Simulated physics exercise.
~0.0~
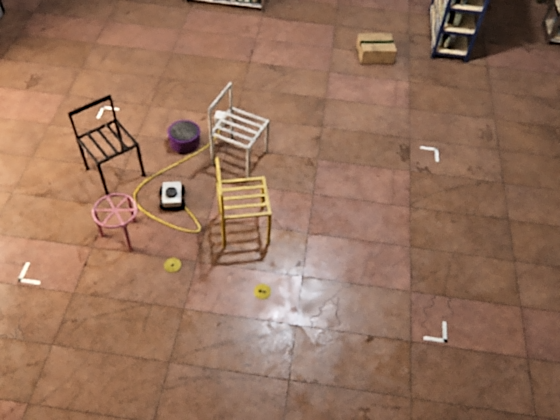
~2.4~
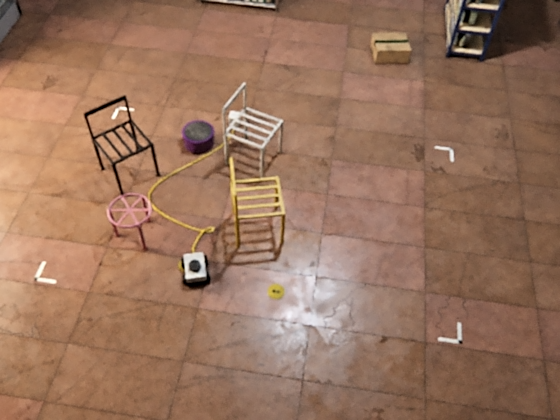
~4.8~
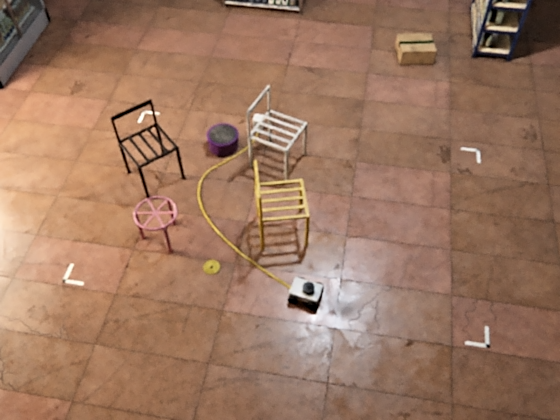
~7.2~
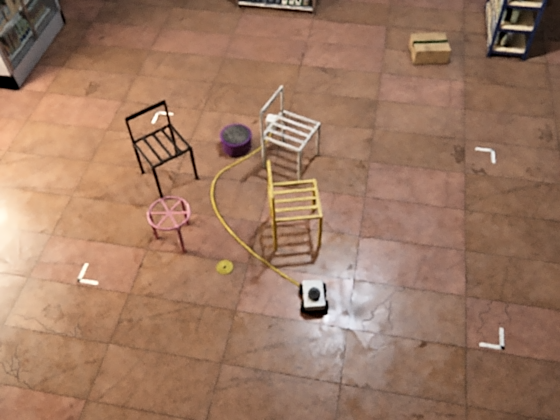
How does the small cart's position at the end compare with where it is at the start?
At the start the cart sits between the pink stool and the yellow chair. At the end it stands on the open floor below the yellow chair, farther down and to the right.
On a tiled floor, a cart towing a yellow lead drives down, then right, and stops.
